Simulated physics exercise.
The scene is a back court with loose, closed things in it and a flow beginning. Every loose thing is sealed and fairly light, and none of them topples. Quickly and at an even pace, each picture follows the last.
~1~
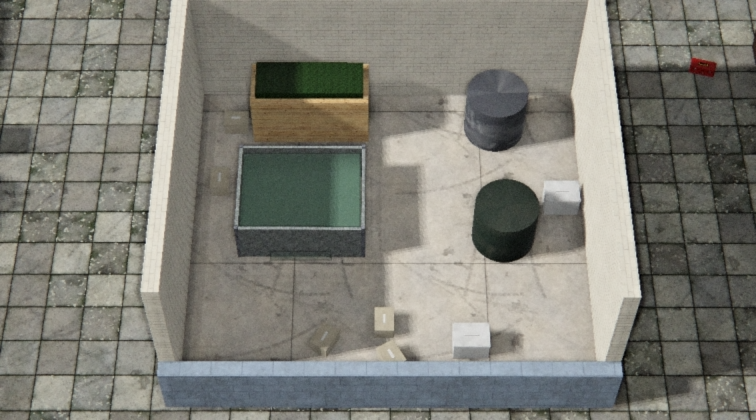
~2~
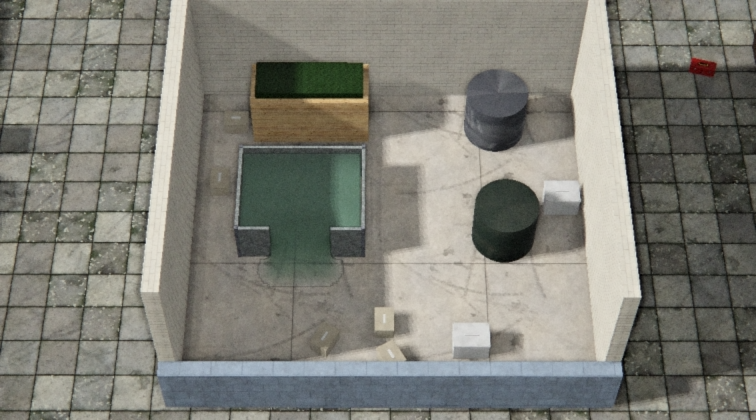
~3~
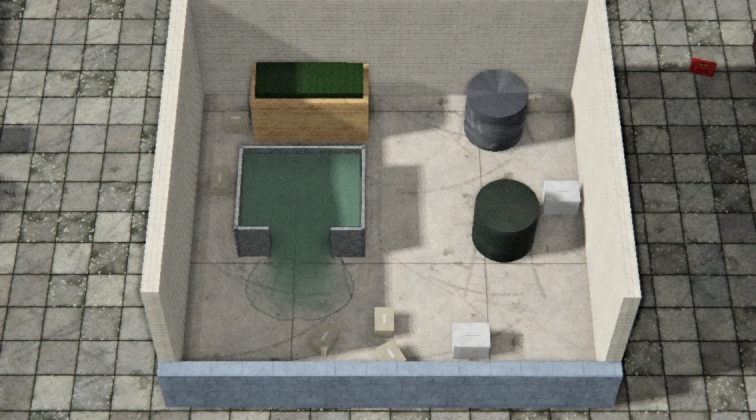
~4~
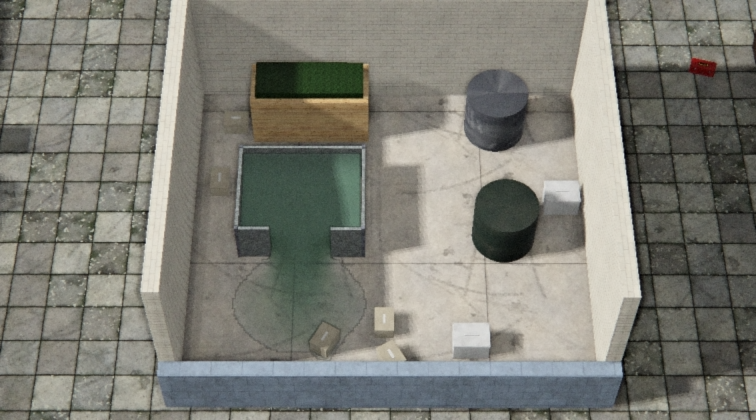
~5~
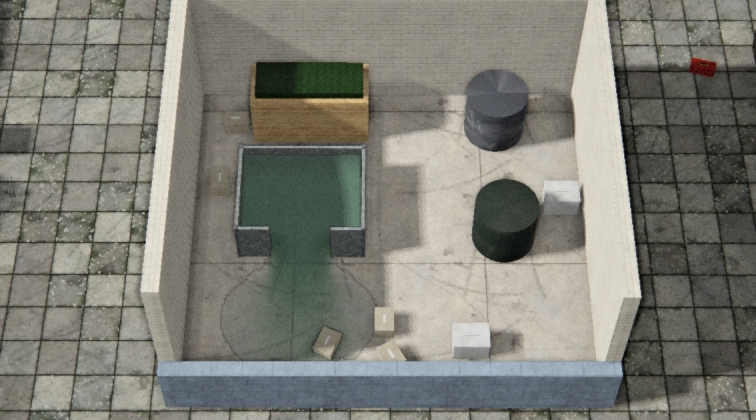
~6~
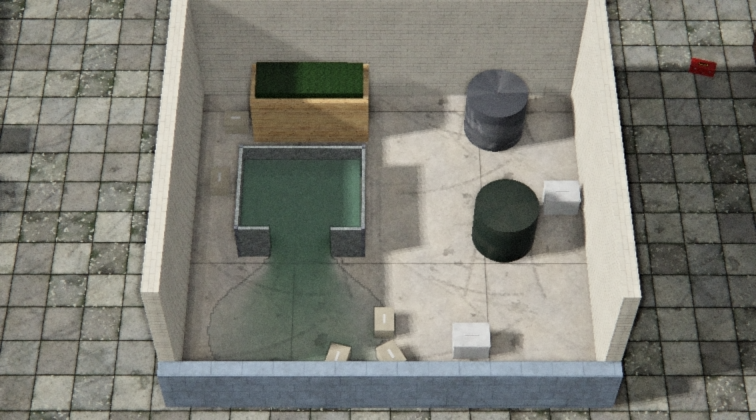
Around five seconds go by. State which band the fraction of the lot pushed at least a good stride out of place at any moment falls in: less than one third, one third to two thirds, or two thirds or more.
It reaches two thirds.
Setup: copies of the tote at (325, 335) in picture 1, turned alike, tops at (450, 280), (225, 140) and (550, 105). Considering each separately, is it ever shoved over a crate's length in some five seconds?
Okay, in order the twins go nowhere much, a long way, nowhere much.
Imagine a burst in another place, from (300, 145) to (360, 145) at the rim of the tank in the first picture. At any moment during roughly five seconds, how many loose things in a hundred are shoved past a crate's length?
About 30 %.
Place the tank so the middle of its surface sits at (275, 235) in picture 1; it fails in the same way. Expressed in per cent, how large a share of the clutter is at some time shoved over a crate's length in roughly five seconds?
By my count it is some 90 %.
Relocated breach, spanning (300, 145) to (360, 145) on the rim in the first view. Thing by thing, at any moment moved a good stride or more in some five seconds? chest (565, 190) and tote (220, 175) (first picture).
The first: Cleared that distance; the second: Cleared that distance.
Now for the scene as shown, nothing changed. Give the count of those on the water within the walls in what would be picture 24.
That makes 4.
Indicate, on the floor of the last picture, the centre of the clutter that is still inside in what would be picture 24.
That works out to about (462, 235) on the floor.
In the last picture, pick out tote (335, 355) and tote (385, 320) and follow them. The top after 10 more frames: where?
Look for them at about (454, 347) and about (458, 310).
A moment on, 1 of 7 are well off their spots; 1 afloat.
Next, 4 of 7 are well off their spots; 2 afloat.
Later, 5 of 7 are well off their spots; 4 afloat.
In the end, 6 of 7 are well off their spots, and 6 have been at some point; 6 afloat.
